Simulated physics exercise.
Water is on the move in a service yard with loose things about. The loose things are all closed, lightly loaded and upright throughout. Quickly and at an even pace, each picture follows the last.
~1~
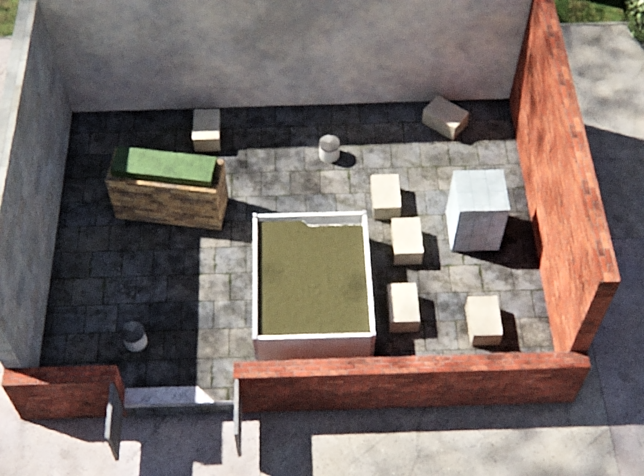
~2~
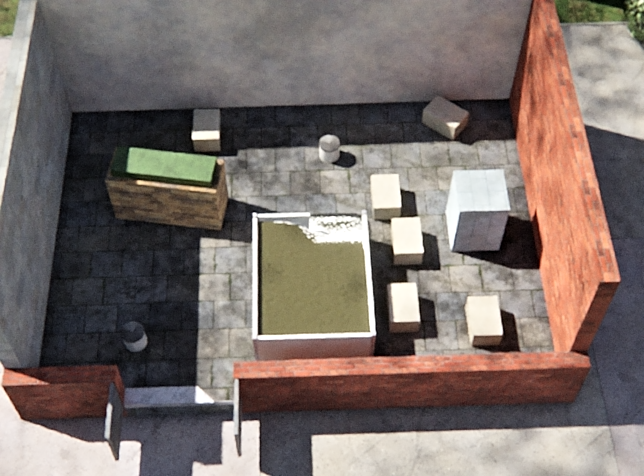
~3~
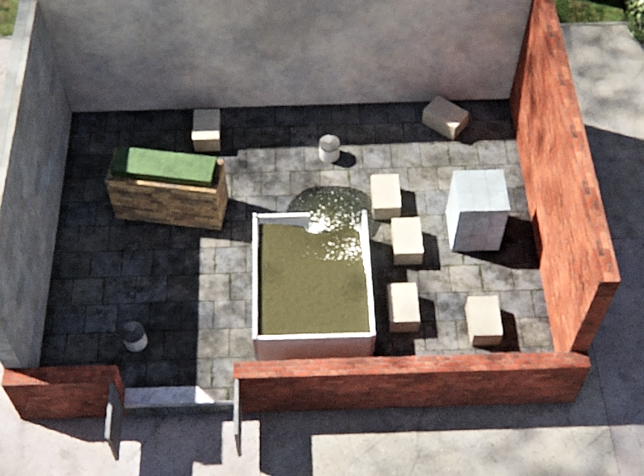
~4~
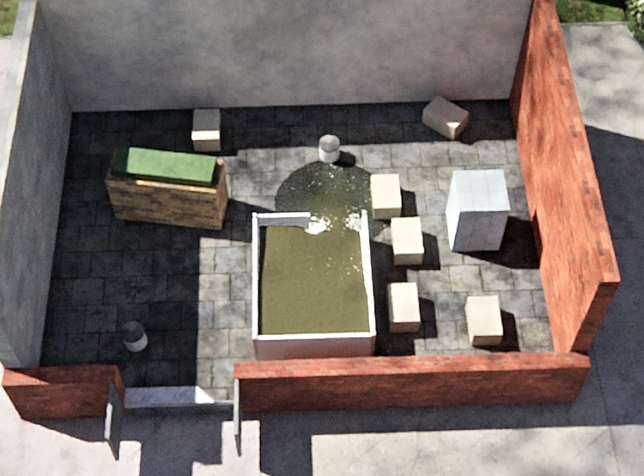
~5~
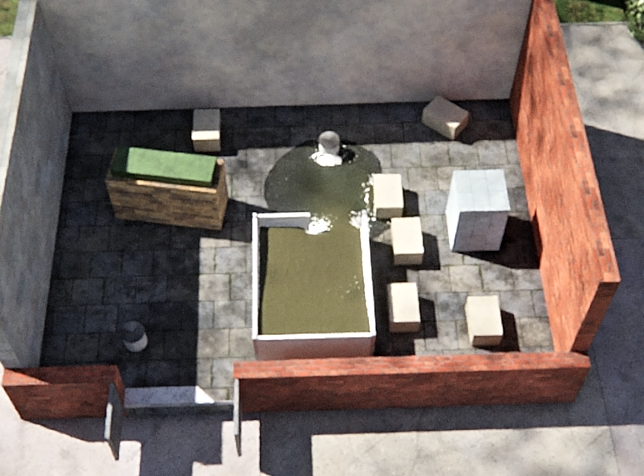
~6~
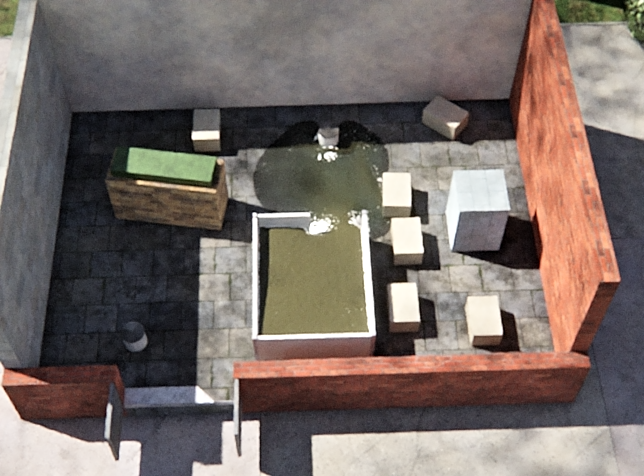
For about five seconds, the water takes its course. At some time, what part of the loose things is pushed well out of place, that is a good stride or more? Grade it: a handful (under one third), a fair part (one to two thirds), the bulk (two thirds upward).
A fair part.
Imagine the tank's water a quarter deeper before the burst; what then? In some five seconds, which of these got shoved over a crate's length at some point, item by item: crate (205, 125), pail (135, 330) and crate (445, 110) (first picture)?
Well, one by one: Carried that far, not carried that far, carried that far.
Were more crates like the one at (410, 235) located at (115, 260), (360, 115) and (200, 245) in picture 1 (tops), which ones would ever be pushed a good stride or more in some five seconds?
Going by the order given: Stays in place, travels that far, stays in place.
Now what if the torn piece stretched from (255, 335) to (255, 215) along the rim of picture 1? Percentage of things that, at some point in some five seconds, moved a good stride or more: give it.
Estimate: Roughly 20 per cent.
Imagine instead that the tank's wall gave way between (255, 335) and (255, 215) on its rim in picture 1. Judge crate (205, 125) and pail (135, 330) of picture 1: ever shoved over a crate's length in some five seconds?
In turn: That far or more, swept aside.
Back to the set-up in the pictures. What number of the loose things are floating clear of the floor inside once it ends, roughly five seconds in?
3.
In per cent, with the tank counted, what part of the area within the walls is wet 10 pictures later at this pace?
My figure is about 40 percent.
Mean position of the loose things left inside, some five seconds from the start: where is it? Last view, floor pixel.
The average lands at about (329, 240).
A moment on, 2 of 8 are well off their spots; 0 afloat.
Next, 3 of 8 are well off their spots; 2 afloat.
Later, 4 of 8 are well off their spots; 2 afloat.
In the end, 3 of 8 are well off their spots, and 4 have been at some point; 3 afloat.
